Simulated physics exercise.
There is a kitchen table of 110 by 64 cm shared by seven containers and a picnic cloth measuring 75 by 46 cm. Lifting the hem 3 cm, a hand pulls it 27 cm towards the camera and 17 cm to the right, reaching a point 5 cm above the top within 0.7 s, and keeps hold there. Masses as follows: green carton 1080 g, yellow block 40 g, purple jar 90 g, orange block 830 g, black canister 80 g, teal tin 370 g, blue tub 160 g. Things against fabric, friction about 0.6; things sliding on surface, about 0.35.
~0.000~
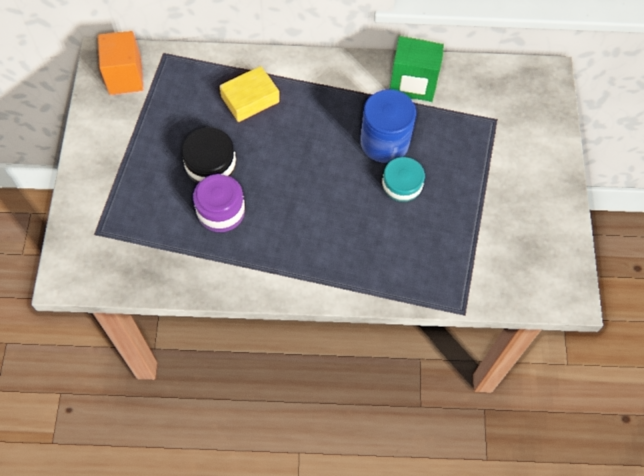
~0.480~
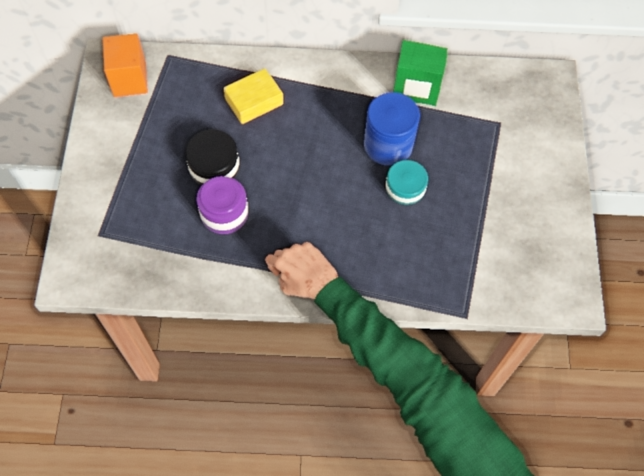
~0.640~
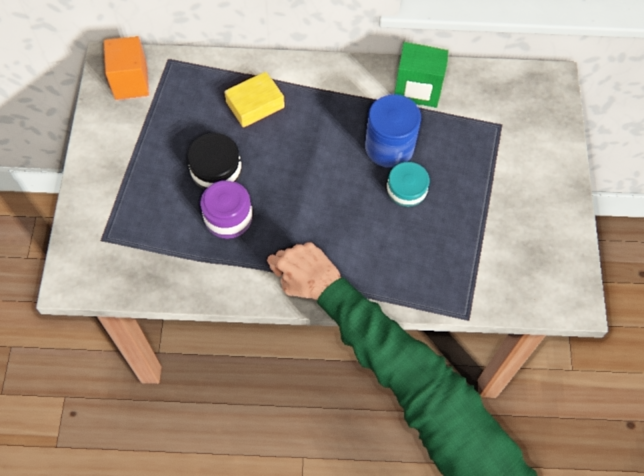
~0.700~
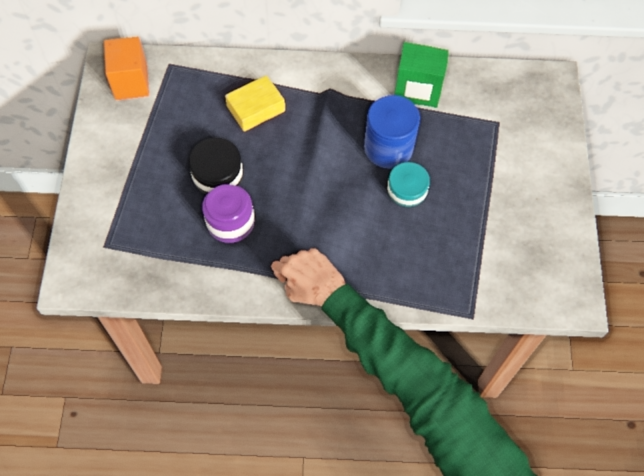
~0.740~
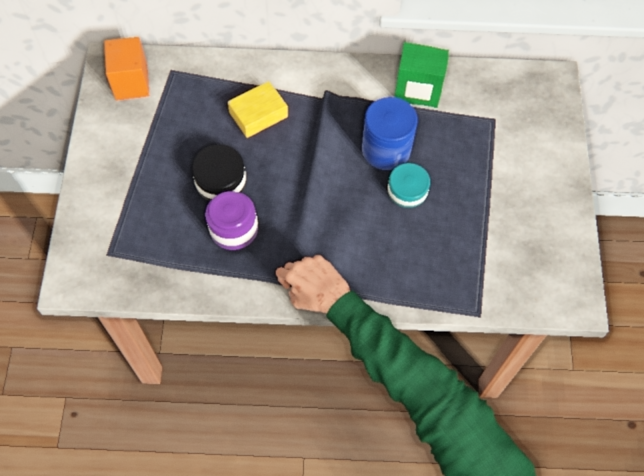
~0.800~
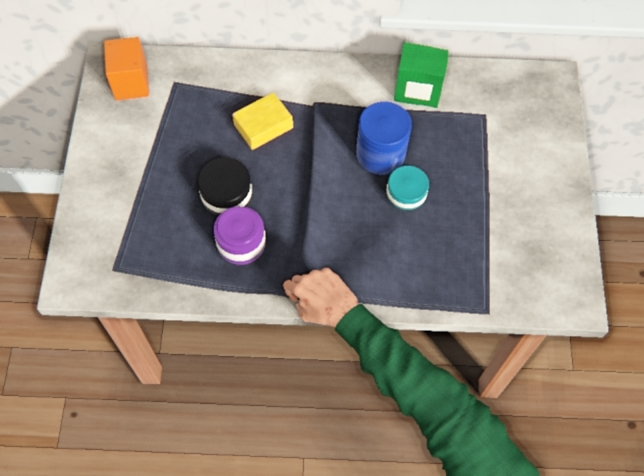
A hand in a green sleeve reaches in and grips the near edge of a dark cloth on a table. It draws the cloth a short way towards the camera and slightly right, carrying the yellow block, black canister and purple jar along as a fold forms beside the blue tub.
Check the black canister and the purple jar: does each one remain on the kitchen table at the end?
As I see it, black canister: Lost; purple jar: Lost.
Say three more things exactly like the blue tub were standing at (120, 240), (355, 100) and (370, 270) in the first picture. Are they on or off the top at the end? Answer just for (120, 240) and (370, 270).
Result, in order: Off the top at the end; off the top at the end.
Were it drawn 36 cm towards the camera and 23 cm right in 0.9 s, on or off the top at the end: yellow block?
In that case the yellow block is lost over the edge.
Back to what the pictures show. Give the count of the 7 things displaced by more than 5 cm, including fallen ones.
I count 5.
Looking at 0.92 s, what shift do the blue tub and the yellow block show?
Roughly blue tub 8 cm and yellow block 15 cm.
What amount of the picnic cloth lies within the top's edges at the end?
About 45 per cent.
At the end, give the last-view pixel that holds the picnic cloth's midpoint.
Around (333, 301).
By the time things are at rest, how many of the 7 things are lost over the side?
Tally: 2.
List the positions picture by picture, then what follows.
The first frame shows black canister (207, 149); purple jar (217, 192); picnic cloth corners (94, 235) (163, 53) (497, 119) (465, 316).
The second frame shows picnic cloth corners (98, 236) (168, 55); grip (279, 274).
The third frame shows purple jar (225, 199); picnic cloth corners (101, 241) (168, 59); grip (281, 274).
The fourth frame shows purple jar (227, 203); black canister (215, 159); yellow block (255, 97); picnic cloth corners (103, 248) (169, 64); grip (285, 280).
The fifth frame shows purple jar (230, 210); blue tub (391, 118); black canister (218, 166); picnic cloth corners (106, 256) (171, 70); grip (289, 287).
The sixth frame shows black canister (224, 179); purple jar (238, 225); picnic cloth corners (112, 271) (174, 82) (486, 115) (490, 315); grip (297, 299).
After 0.9 s, 95 % of the picnic cloth is still over the top; purple jar 15 cm off its start, black canister 14 cm off its start, yellow block 13 cm off its start.
After 1.1 s, 80 % of the picnic cloth is still over the top; purple jar 25 cm off its start, black canister 24 cm off its start, yellow block 23 cm off its start.
After 1.2 s, 65 % of the picnic cloth is still over the top; purple jar 35 cm off its start at (295, 369), black canister 34 cm off its start at (269, 301), yellow block 31 cm off its start at (281, 220).
After 1.3 s, 55 % of the picnic cloth is still over the top; black canister 43 cm off its start, purple jar over the edge, yellow block 37 cm off its start.
After 2.9 s, 45 % of the picnic cloth is still over the top; black canister over the edge, purple jar over the edge, yellow block 46 cm off its start at (242, 296), blue tub 25 cm off its start at (351, 218).
